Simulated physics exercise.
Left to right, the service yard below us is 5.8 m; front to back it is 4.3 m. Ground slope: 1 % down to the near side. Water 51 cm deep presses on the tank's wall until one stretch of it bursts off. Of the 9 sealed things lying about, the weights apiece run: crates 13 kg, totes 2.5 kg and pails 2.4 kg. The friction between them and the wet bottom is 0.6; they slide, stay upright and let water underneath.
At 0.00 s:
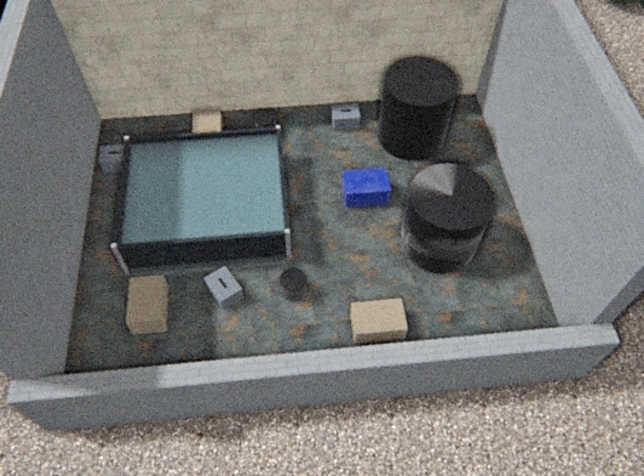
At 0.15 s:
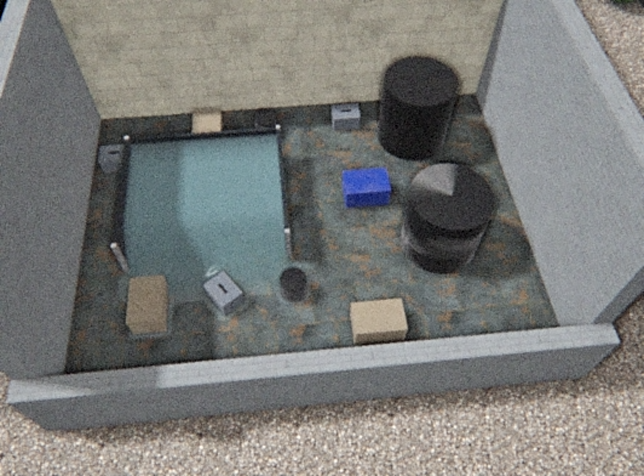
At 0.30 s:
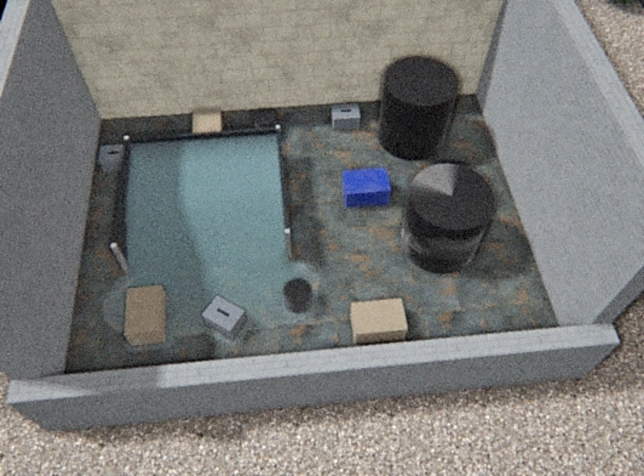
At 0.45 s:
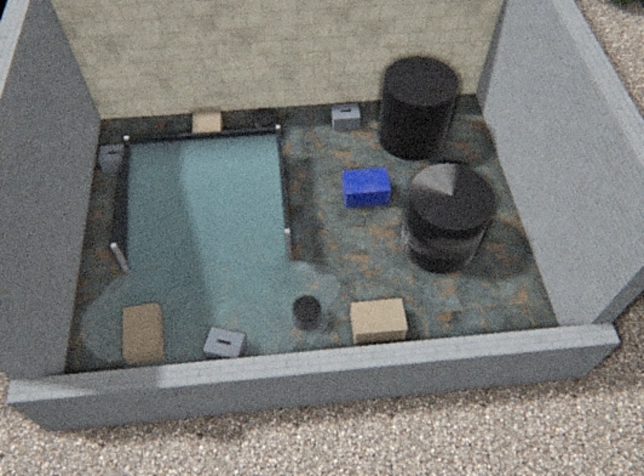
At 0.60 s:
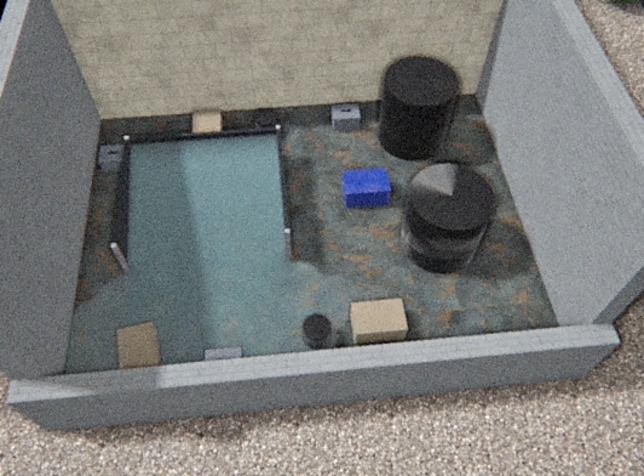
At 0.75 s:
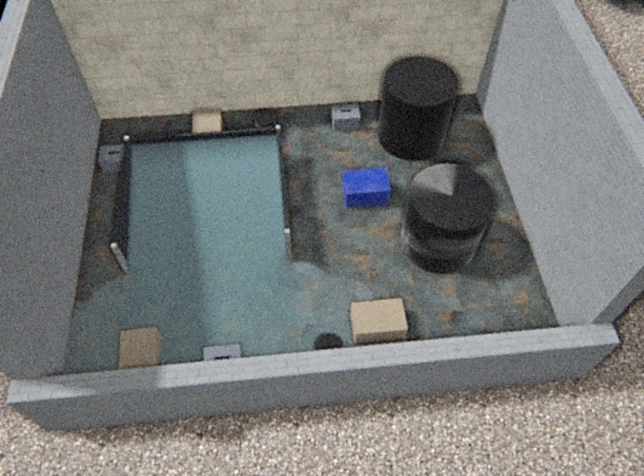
A pool of blue-green water stands in a walled yard, seen from above by a still camera. Two large dark drums stand at right near a blue crate, with a tan box by the low front wall and a brown box, grey tote and dark pail before the pool. The pool's front side disappears, water spreads forward and rightward, and those last three slide frontward, the pail also drifting right.
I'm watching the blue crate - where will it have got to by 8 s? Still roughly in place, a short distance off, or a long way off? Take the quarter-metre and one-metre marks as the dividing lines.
The move is medium.
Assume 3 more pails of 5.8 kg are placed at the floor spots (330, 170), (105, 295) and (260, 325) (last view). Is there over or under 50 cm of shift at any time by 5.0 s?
In order: Below it, above it, above it.
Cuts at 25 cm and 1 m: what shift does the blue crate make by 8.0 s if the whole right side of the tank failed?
Result: The blue crate goes a long way.
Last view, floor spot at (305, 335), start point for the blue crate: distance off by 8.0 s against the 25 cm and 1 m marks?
In the end it is hauled off.
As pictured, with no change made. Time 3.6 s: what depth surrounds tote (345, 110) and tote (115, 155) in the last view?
First roughly 0 cm, second roughly 23 cm.
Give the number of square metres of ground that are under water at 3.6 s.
Somewhere around 18 m2, roughly.
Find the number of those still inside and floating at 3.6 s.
Total: 5.
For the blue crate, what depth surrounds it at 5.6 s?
I'd say around 3 cm.
After 1.6 s the blue crate is near (367, 181), 0.0 m from its start, aground; 3 afloat.
After 3.6 s the blue crate is near (364, 173), 0.1 m from its start, aground; 5 afloat.
After 5.6 s the blue crate is near (361, 167), 0.2 m from its start, aground; 6 afloat.
After 8.0 s the blue crate is near (328, 185), 0.5 m from its start, afloat; 8 afloat.
